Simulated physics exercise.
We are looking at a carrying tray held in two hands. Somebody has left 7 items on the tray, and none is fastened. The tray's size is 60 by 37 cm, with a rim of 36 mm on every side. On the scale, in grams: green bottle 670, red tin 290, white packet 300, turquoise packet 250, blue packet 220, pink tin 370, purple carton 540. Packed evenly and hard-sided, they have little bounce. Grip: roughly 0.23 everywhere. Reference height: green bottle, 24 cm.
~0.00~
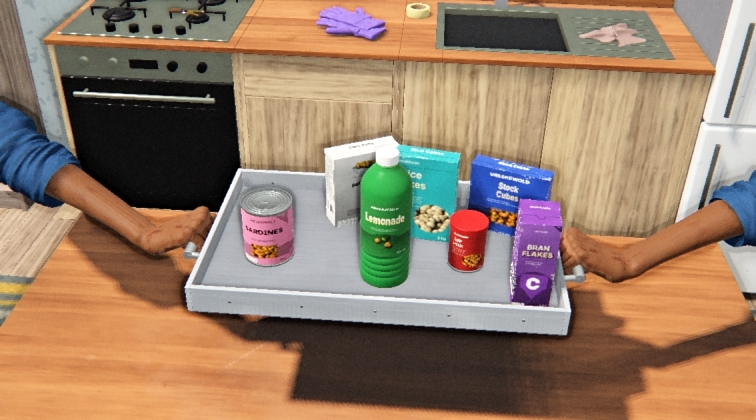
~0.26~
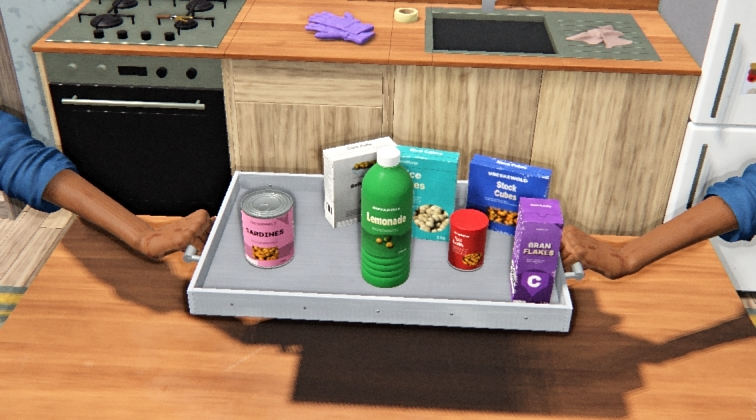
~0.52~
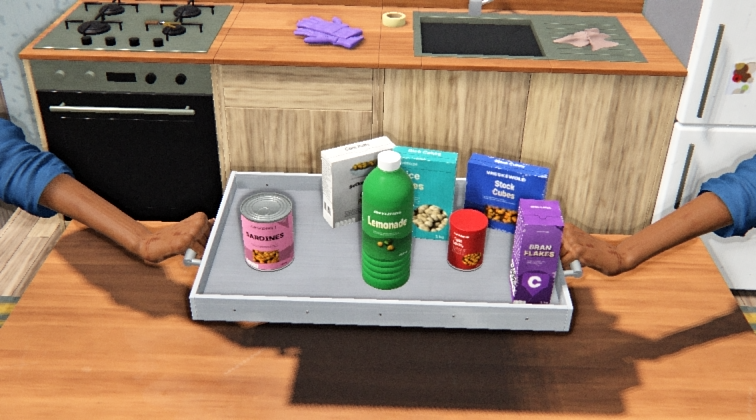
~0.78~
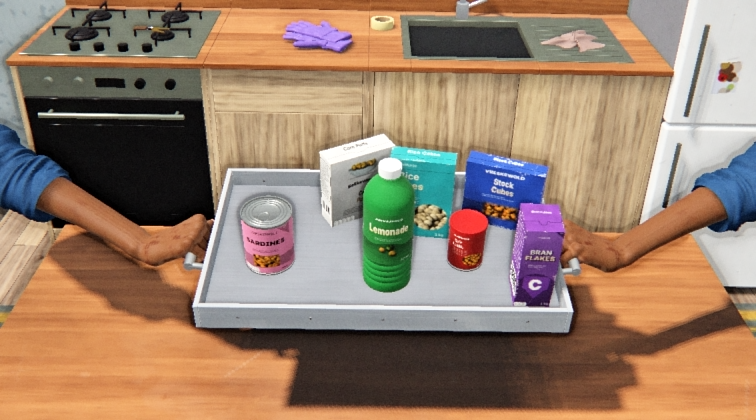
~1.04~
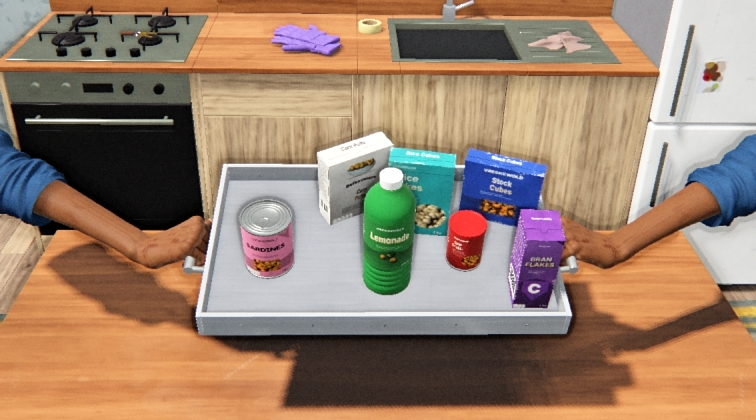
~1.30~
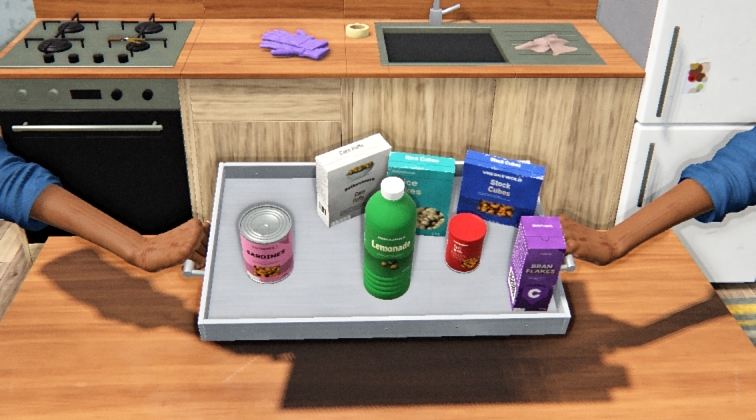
The tray, held by two hands above a wooden table, gradually tilted with its near edge dipping, while the green bottle, pink tin, red tin and upright packets on it stayed in their places.
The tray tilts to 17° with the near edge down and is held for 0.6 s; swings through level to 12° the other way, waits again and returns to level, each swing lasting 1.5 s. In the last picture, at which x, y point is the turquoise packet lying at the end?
I would say near (425, 260).
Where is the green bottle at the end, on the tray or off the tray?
When everything stops, the green bottle is out of bounds.
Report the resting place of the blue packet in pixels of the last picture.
Its middle comes to rest around (507, 242).
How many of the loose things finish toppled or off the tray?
I make it 2.
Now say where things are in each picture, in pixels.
In the first picture, tray level; turquoise packet (425, 195); green bottle (386, 216).
In the second picture, tray level; white packet (361, 183); blue packet (507, 198).
In the third picture, tray at 3°, near edge down; pink tin (268, 232); purple carton (535, 253).
In the fourth picture, tray at 7°, near edge down; green bottle (388, 224); red tin (467, 241).
In the fifth picture, tray at 12°, near edge down; white packet (356, 179); blue packet (501, 190).
In the sixth picture, tray at 16°, near edge down; turquoise packet (419, 196); pink tin (267, 245).
By 1.70 s, tray at 17°, near edge down; turquoise packet rocked 56° off its seat near (417, 241); green bottle rocked 9° off its seat; white packet 9 cm from its spot.
By 2.20 s, tray at 17°, near edge down; green bottle now off the tray; turquoise packet on its side near (425, 270); white packet 24 cm from its spot.
By 3.00 s, tray level; turquoise packet on its side near (425, 261); blue packet 17 cm from its spot; white packet 25 cm from its spot.
By 4.70 s, tray at 10°, far edge down; turquoise packet on its side near (425, 253); blue packet 17 cm from its spot; white packet 25 cm from its spot.
When it is over (6.2 s), off the tray, green bottle; lying over on the tray, turquoise packet; not toppled but over 5 cm from the start, red tin, white packet, blue packet and pink tin; the last one within 5 cm of the start. In the last view, turquoise packet near (425, 260).
